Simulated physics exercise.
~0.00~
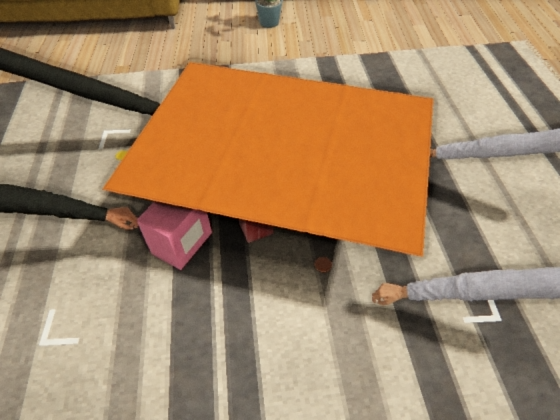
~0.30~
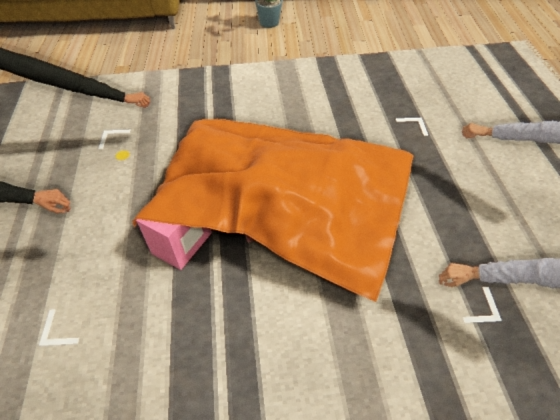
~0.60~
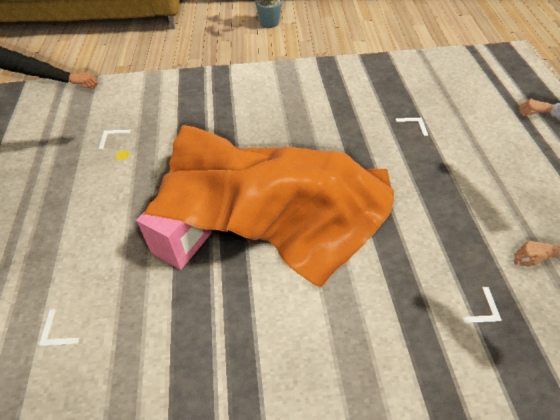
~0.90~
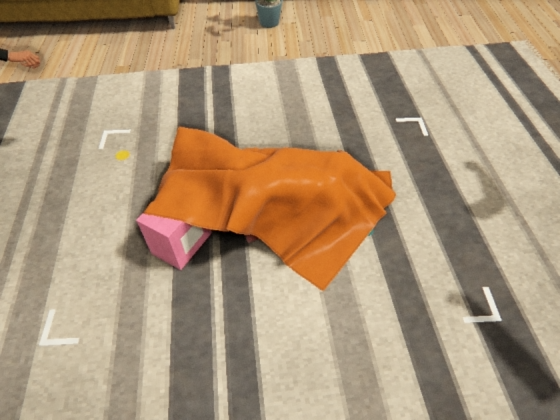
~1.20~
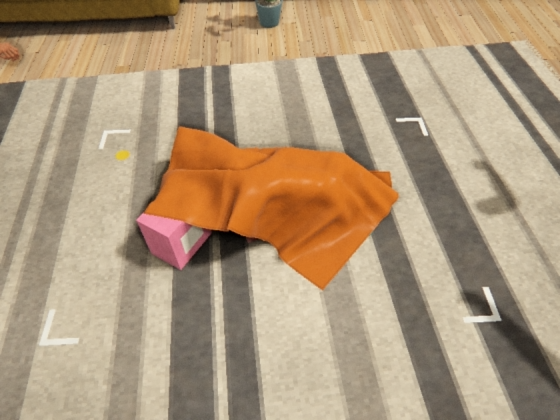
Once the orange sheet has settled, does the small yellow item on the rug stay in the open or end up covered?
It stays in the open, still showing on the rug to the left of the crumpled orange sheet.
